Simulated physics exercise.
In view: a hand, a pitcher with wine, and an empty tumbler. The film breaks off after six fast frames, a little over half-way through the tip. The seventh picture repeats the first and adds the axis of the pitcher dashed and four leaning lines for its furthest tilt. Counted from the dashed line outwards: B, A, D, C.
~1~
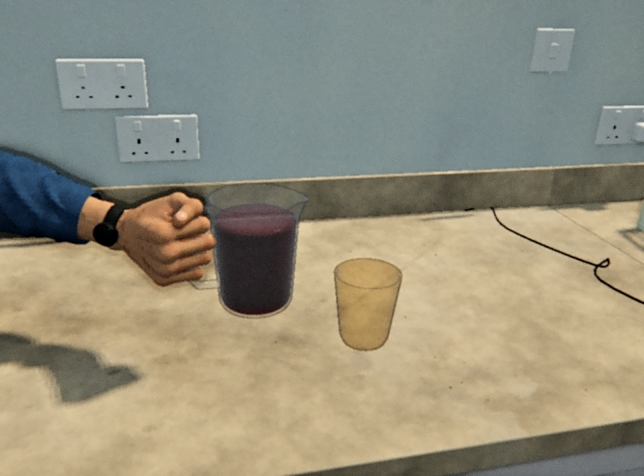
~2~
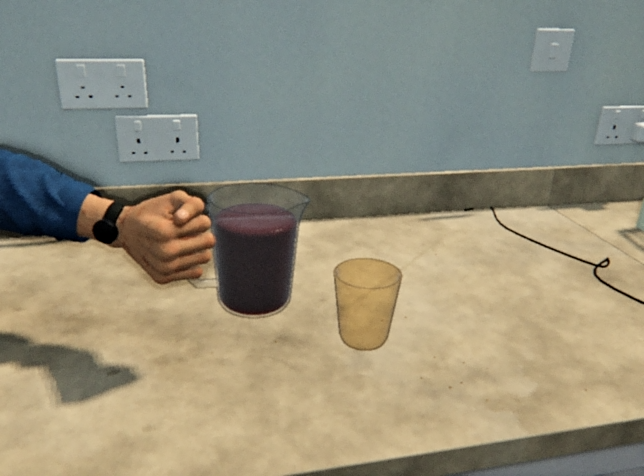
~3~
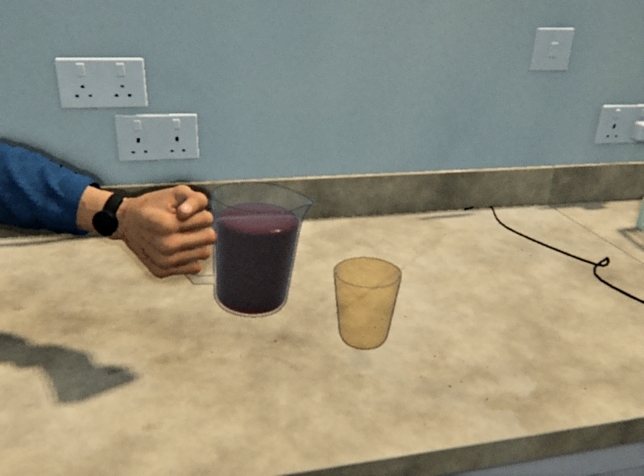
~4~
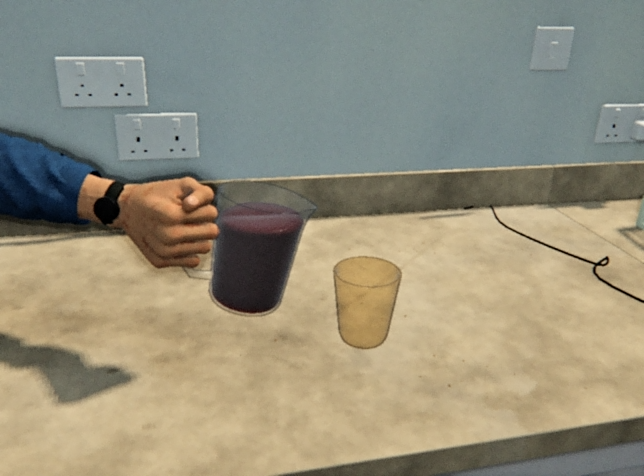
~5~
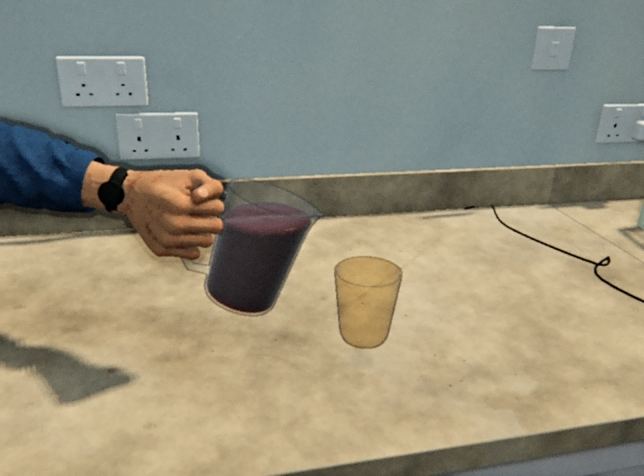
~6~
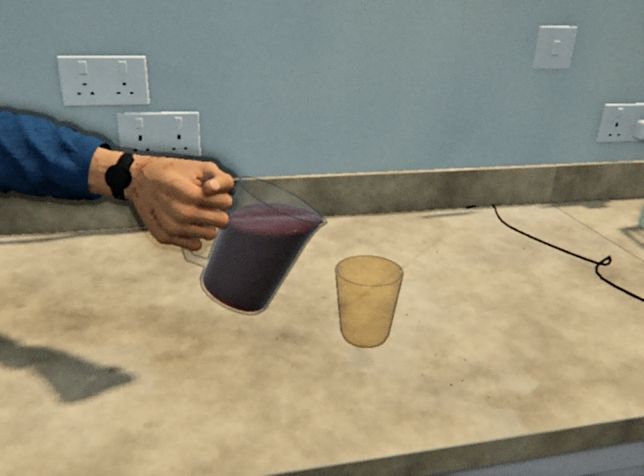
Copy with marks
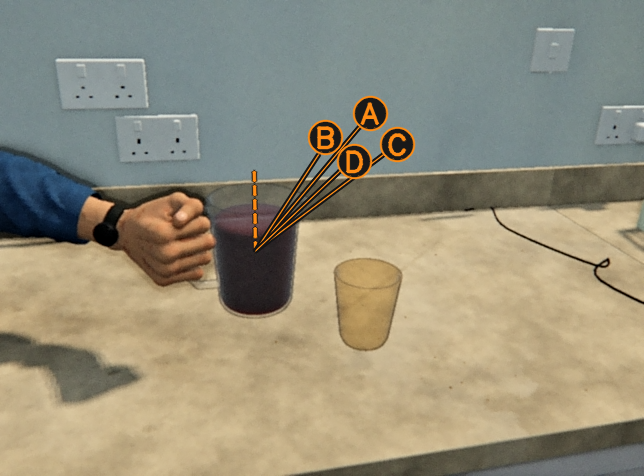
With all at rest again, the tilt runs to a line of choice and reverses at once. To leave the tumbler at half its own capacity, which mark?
The answer is tilt C.
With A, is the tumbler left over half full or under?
Under half.
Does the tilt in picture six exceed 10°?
Yes.
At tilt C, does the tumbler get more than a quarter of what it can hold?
Yes, clearly.
On the marked copy, A at (359, 127); B at (318, 154); C at (383, 154); D at (339, 171).
For tilt A, the tumbler ends with about 19 % of what it can hold.
For tilt B, the tumbler ends with about 8 % of what it can hold.
For tilt C, the tumbler ends with about 47 % of what it can hold.
For tilt D, the tumbler ends with about 32 % of what it can hold.
